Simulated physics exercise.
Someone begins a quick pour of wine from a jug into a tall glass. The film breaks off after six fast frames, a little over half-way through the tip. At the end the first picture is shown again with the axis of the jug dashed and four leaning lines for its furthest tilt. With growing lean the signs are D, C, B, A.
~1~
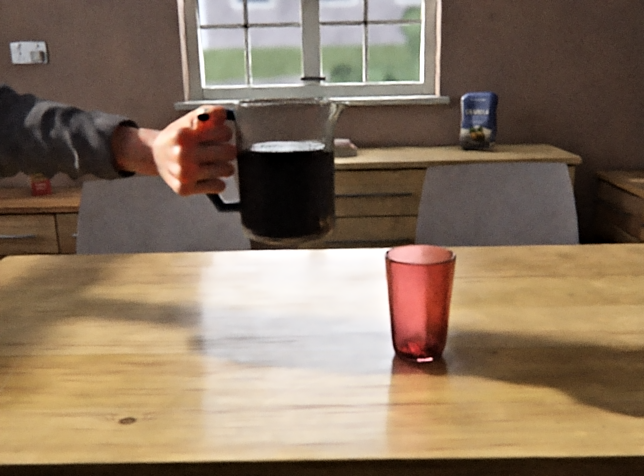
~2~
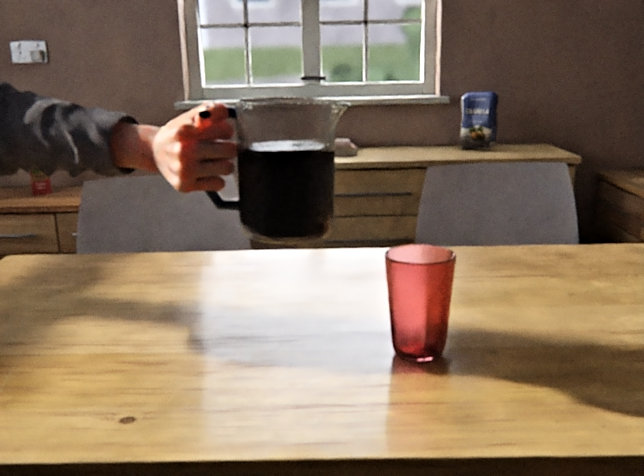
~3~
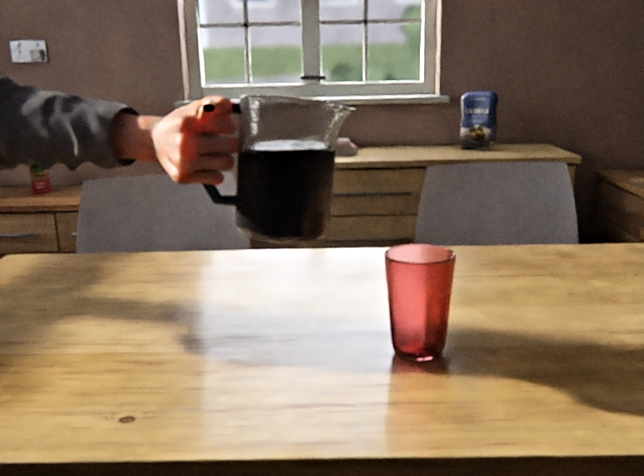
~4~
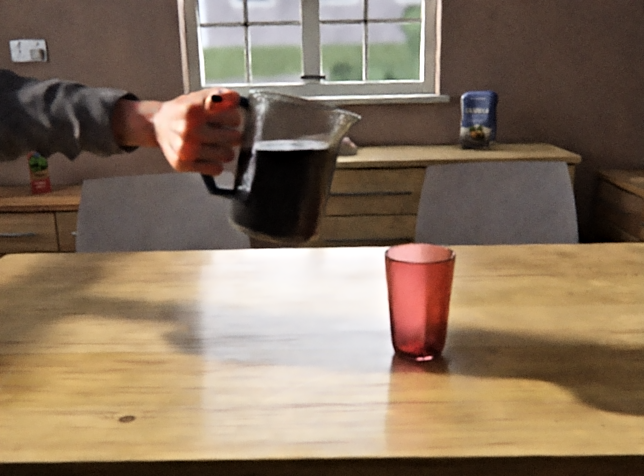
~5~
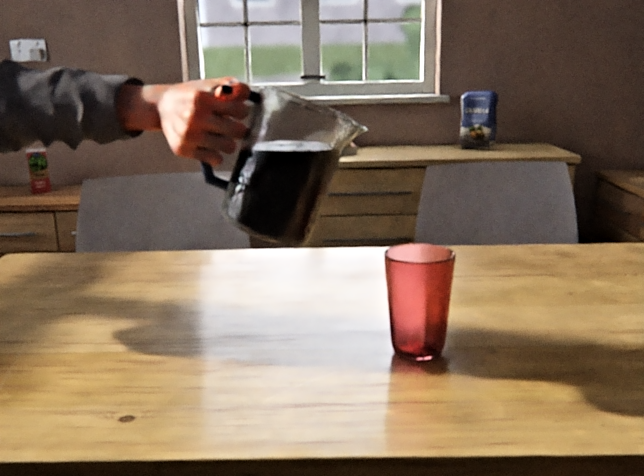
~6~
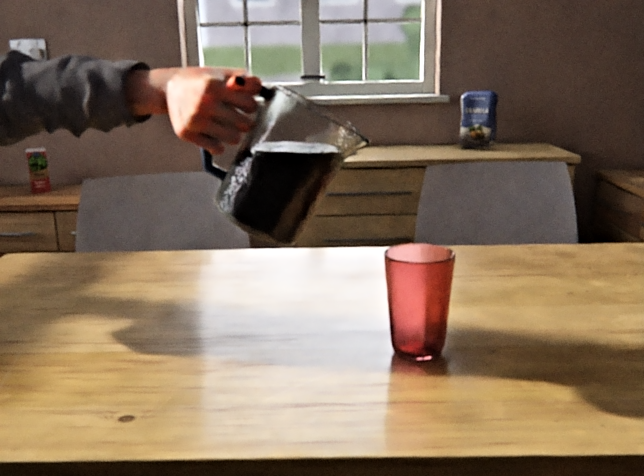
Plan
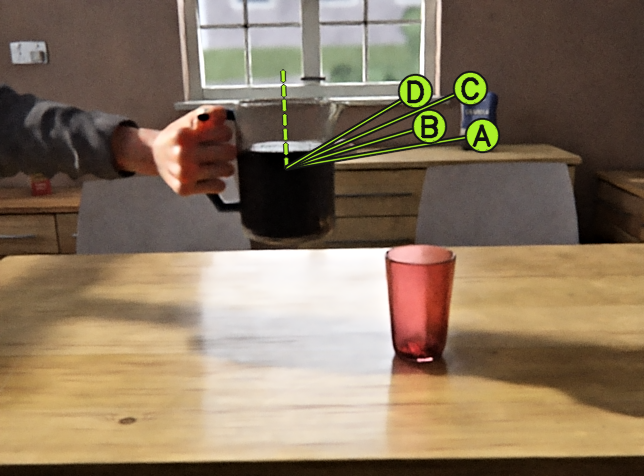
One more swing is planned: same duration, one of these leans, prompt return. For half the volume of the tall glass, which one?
Use line C.
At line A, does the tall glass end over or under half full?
Over half.
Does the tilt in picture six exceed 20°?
Yes, it does.
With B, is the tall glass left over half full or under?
Over.
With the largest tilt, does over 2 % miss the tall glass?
Yes, it does.
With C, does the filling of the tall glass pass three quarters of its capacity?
No, less.
On the marked copy, A at (465, 137); B at (412, 130); C at (455, 94); D at (400, 100).
With A, the tall glass ends with about 82 % of what it can hold; 10 % of the wine is spilt.
With B, the tall glass ends with about 71 % of what it can hold; 3 % of the wine is spilt.
With C, the tall glass ends with about 51 % of what it can hold.
With D, the tall glass ends with about 32 % of what it can hold.
